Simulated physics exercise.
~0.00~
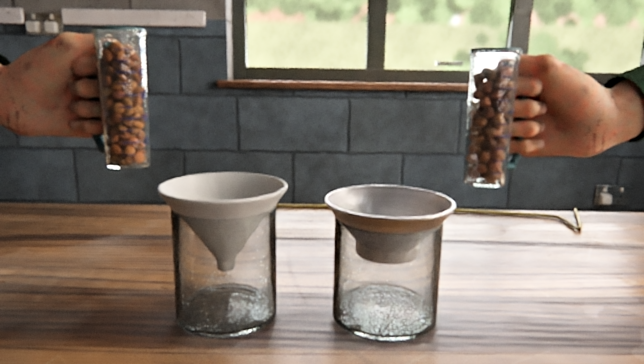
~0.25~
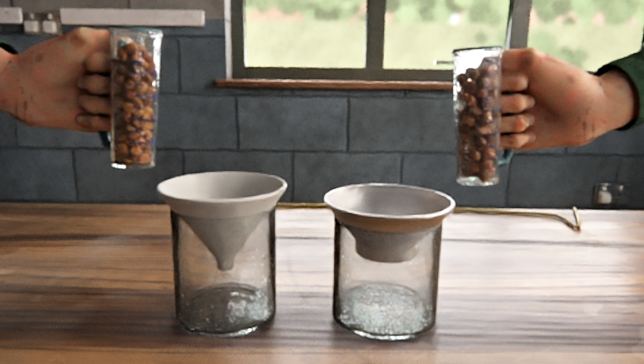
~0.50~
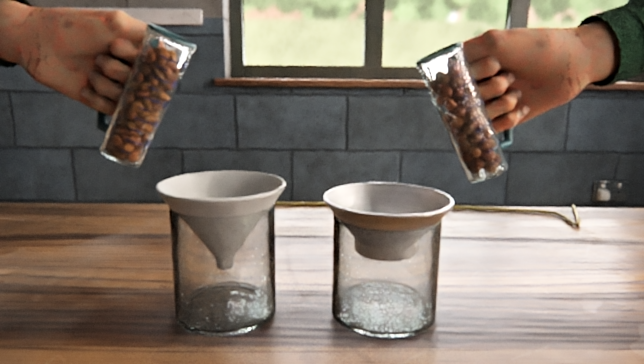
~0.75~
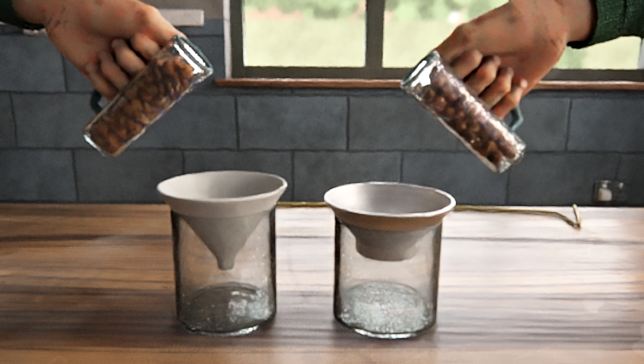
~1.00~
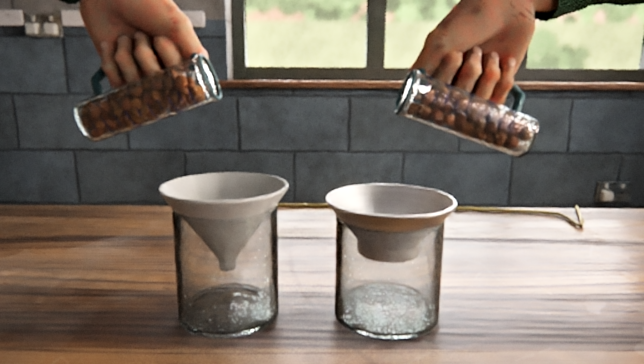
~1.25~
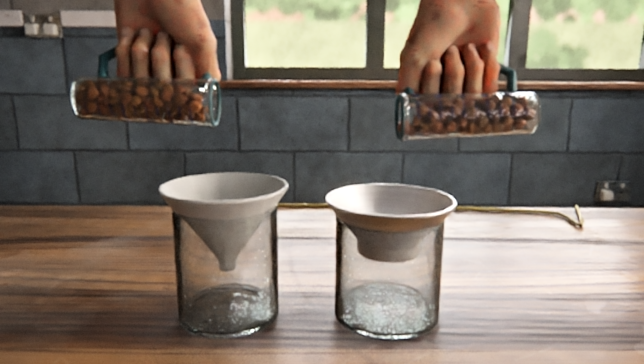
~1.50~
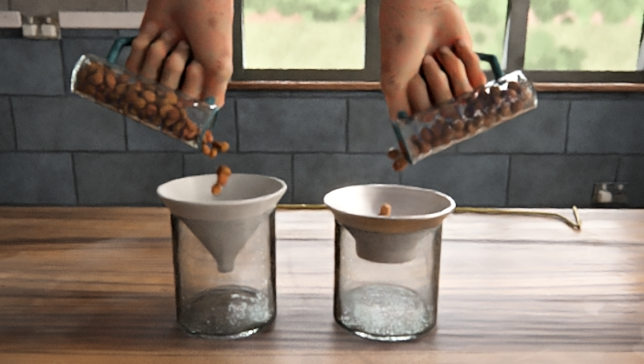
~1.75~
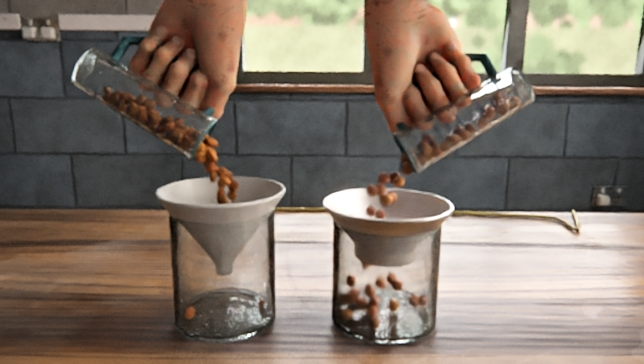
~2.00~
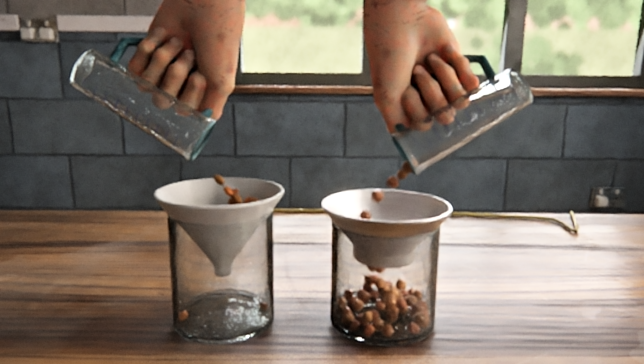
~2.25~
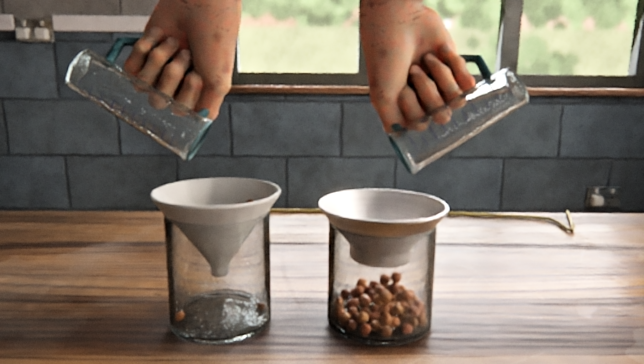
On a wooden counter by a window, two hands tipped glass cups of small brown pieces into funnels set on two jars. The right jar collected its whole load, while nearly everything on the left stayed stuck in the funnel.
